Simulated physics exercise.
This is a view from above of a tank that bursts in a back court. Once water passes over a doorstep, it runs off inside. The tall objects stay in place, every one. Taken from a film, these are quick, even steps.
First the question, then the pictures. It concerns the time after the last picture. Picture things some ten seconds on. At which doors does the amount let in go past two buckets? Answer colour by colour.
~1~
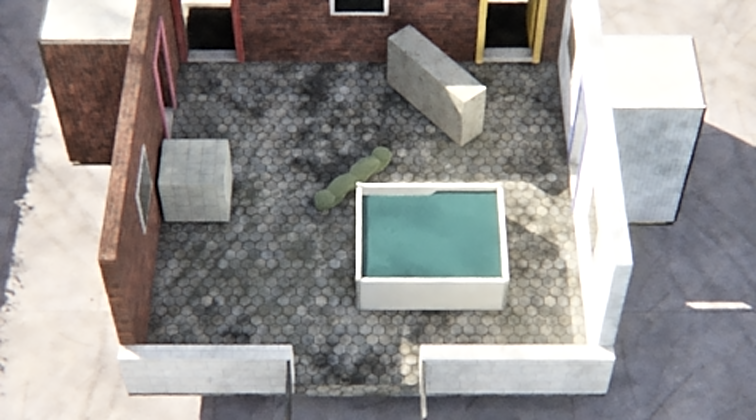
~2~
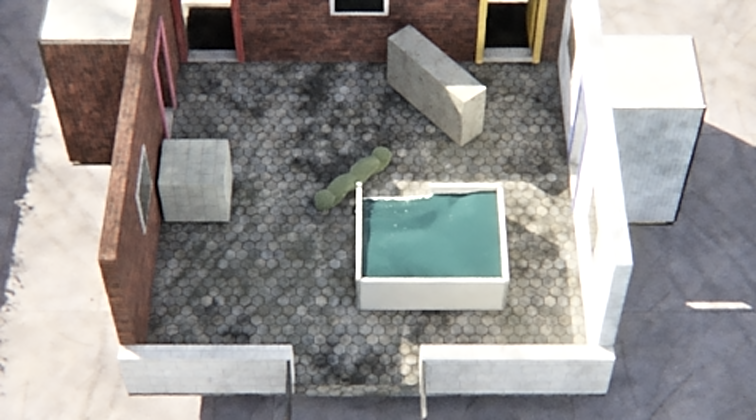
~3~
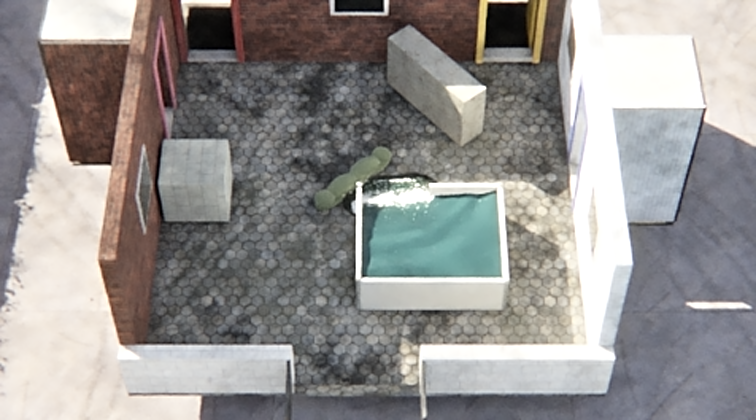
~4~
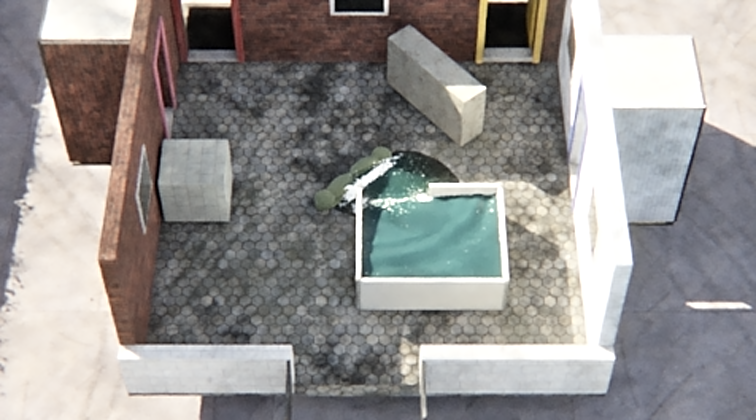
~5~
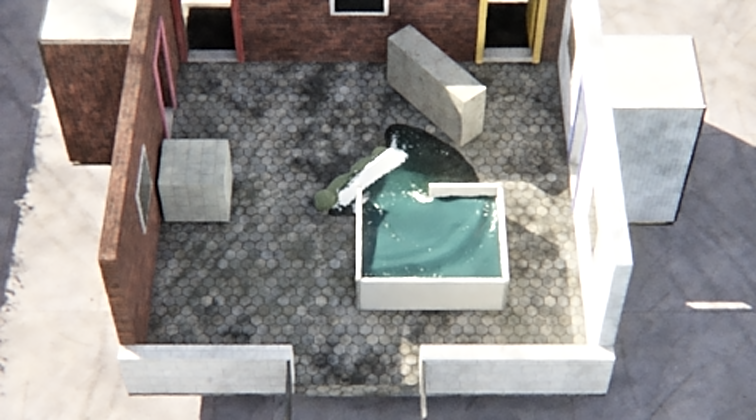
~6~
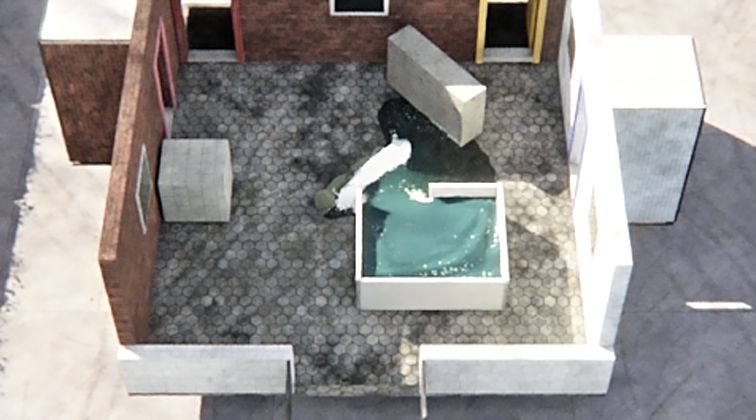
Door by door: The blue door goes past two; the yellow door stays at two or fewer; the pink door goes past two; the red door goes past two.
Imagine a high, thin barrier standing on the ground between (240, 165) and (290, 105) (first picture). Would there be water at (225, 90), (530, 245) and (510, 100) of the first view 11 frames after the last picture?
Results in sequence: Bone-dry / bone-dry / bone-dry.
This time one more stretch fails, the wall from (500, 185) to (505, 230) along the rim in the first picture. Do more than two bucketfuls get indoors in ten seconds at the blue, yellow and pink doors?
With the breach there, the blue door overshoots, the yellow door overshoots and the pink door stays within limits.
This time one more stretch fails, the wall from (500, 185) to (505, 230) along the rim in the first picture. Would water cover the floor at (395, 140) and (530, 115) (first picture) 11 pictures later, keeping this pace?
Still dry and Soaked.
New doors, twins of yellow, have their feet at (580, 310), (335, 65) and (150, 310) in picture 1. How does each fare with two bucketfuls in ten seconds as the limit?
Result, in listed order - doesn't reach the limit, gets past the limit, doesn't reach the limit.
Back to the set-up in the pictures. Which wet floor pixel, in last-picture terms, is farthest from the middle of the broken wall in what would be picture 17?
Estimated pixel: (231, 62).
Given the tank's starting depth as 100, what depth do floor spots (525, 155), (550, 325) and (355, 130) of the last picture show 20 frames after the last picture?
Roughly 6 per cent, 0 per cent and 8 per cent.
A moment on, water covers 20 % of the floor; the blue door not reached, the yellow door not reached, the pink door not reached, the red door not reached.
Next, water covers 45 % of the floor; the blue door wet at the sill, nothing in, the yellow door not reached, the pink door not reached, the red door not reached.
Then, water covers 60 % of the floor; the blue door over two buckets in, the yellow door wet at the sill, nothing in, the pink door wet at the sill, nothing in, the red door under two buckets in.
Later, water covers 80 % of the floor; the blue door far over two buckets in, the yellow door wet at the sill, nothing in, the pink door over two buckets in, the red door over two buckets in.
In the end, water covers 95 % of the floor; the blue door far over two buckets in, the yellow door wet at the sill, nothing in, the pink door over two buckets in, the red door far over two buckets in.
